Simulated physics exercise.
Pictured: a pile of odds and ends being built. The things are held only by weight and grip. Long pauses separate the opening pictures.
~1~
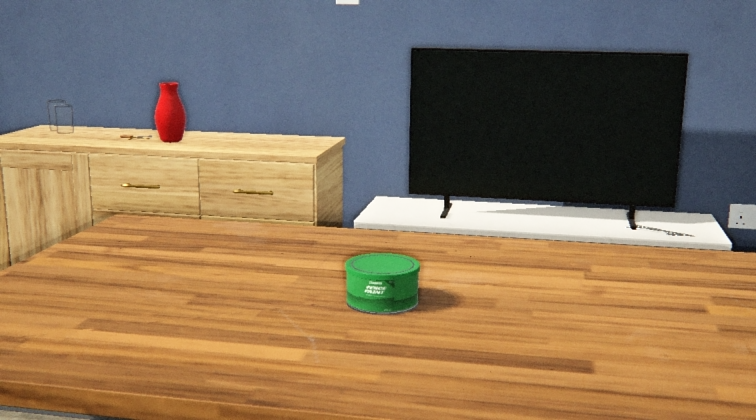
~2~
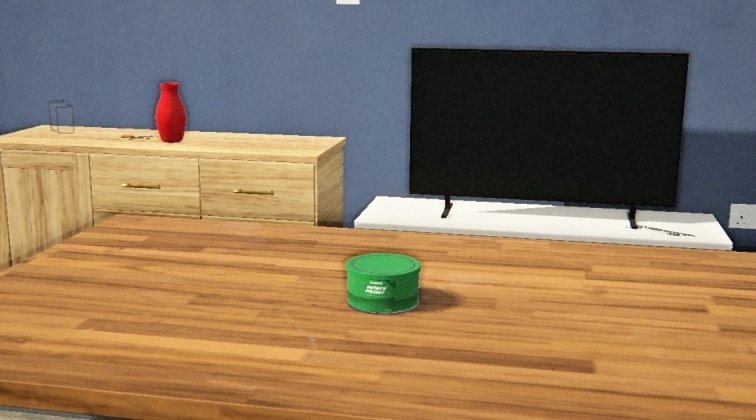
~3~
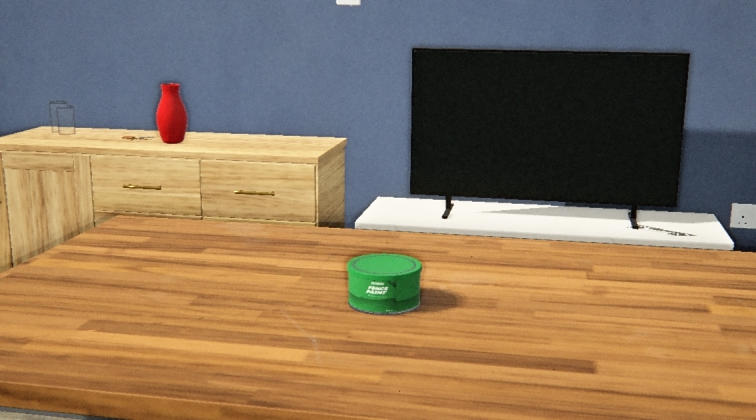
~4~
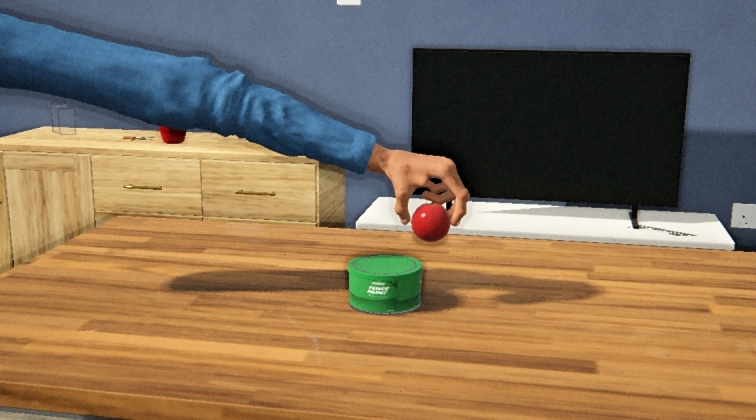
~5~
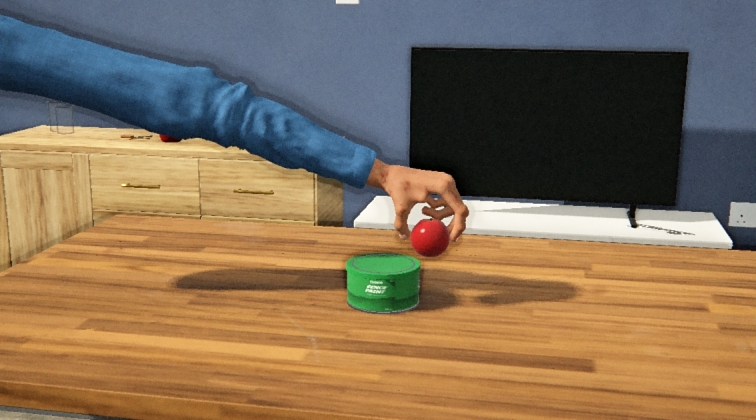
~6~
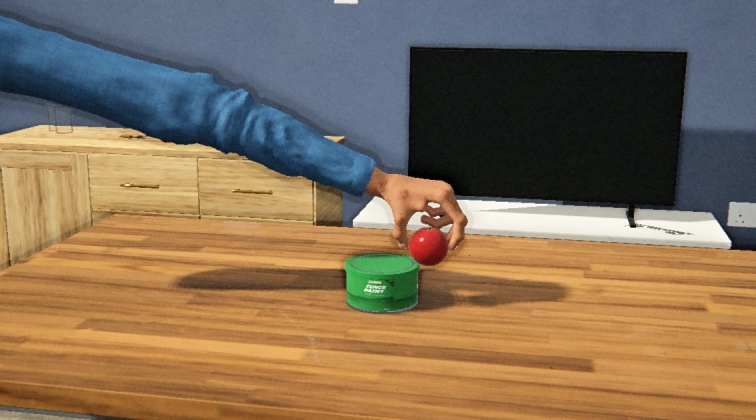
In a room with a blue wall, a still camera looks slightly down across a wooden table. A green tub sits near the table's middle, with a wooden sideboard and red vase behind it at left and a black television on a white stand at right. After a motionless stretch, a blue-sleeved arm reaches in from the left, and its hand lowers a red tomato onto the tub's right edge, still holding it.
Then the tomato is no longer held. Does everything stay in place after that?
It doesn't stay intact.
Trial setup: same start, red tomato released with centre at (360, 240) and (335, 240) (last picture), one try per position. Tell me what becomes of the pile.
First try: The pile stands firm; second try: It topples.
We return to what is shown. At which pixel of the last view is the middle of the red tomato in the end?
Near (448, 288).
Then, 0.30 s past the last view, red tomato now fallen.
Then, 0.40 s past the last view, nothing new.
Finally, fallen, red tomato; green tub still in place. Final places as the last picture's camera would see them, red tomato near (448, 288). The pile loses its balance.
